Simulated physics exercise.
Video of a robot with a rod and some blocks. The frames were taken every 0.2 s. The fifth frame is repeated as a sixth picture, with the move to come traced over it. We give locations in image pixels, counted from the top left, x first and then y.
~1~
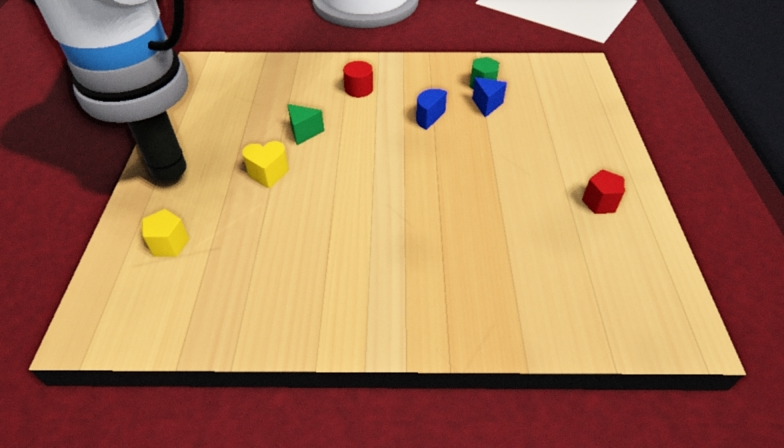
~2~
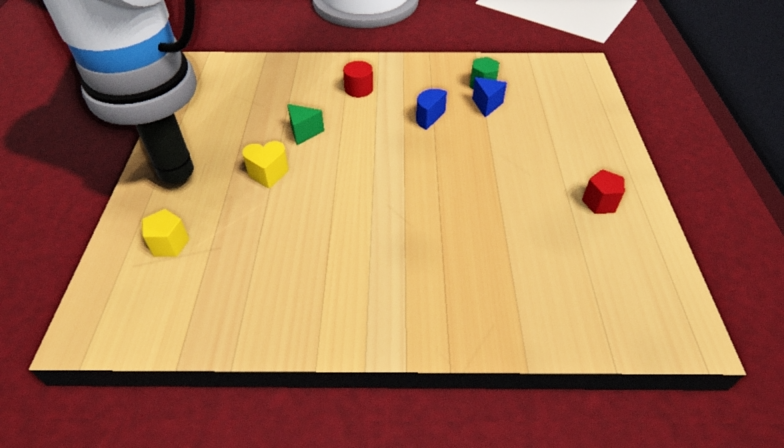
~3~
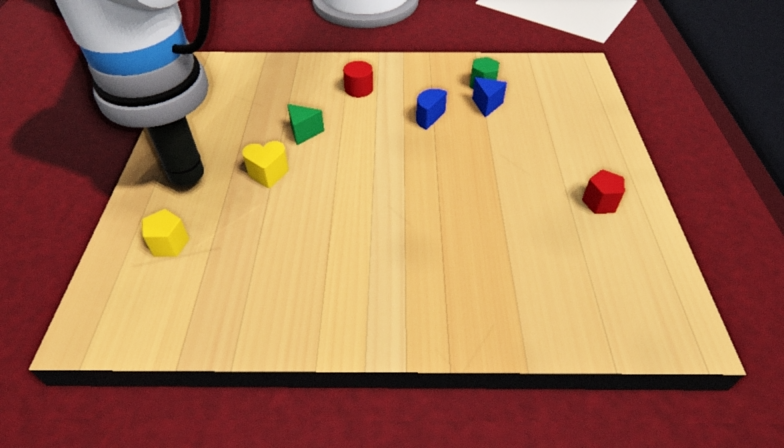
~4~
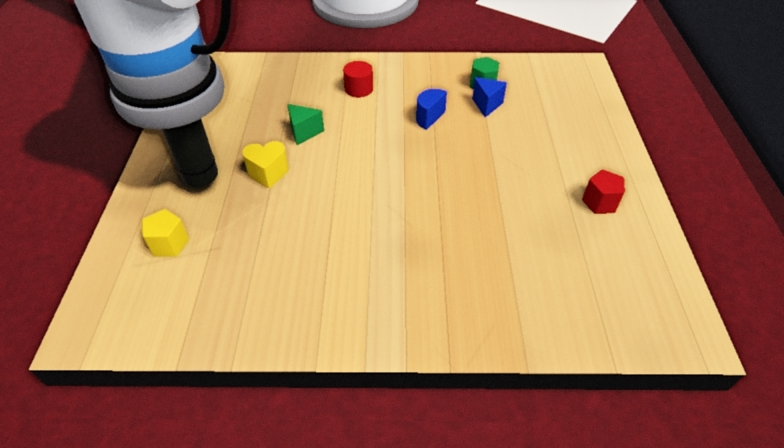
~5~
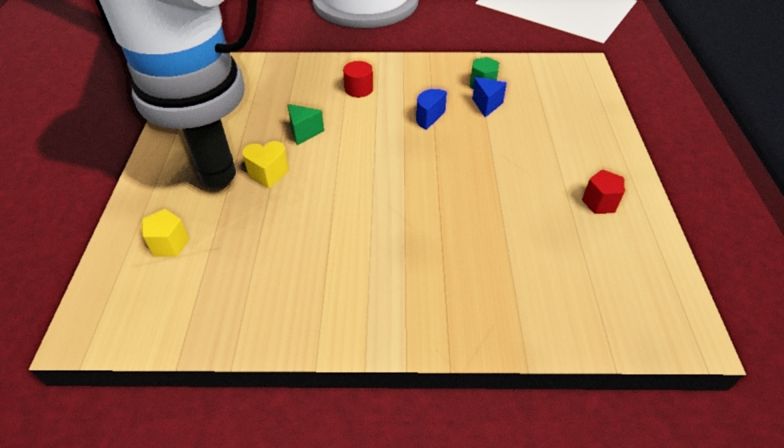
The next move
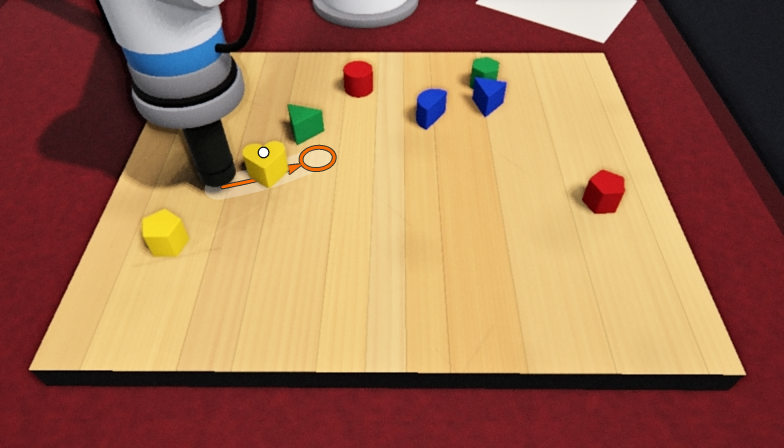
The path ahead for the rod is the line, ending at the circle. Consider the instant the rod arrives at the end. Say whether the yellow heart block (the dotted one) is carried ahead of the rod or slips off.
The rod still has the yellow heart block in front of it when the path ends.
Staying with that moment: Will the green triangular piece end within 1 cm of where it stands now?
Going by the path, yes.
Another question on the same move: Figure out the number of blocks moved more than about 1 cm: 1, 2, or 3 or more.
Only one block.
Path on the board, from (222, 187) through (272, 175) to (318, 158); the dot is on the yellow heart block.
One third of the way, rod at (254, 168); yellow heart block at (283, 146), turned 15° clockwise.
Two thirds of the way, rod at (287, 158); yellow heart block at (315, 136), turned 15° clockwise.
At the end, rod at (316, 147); yellow heart block at (343, 126), turned 15° clockwise; green triangular piece in place.
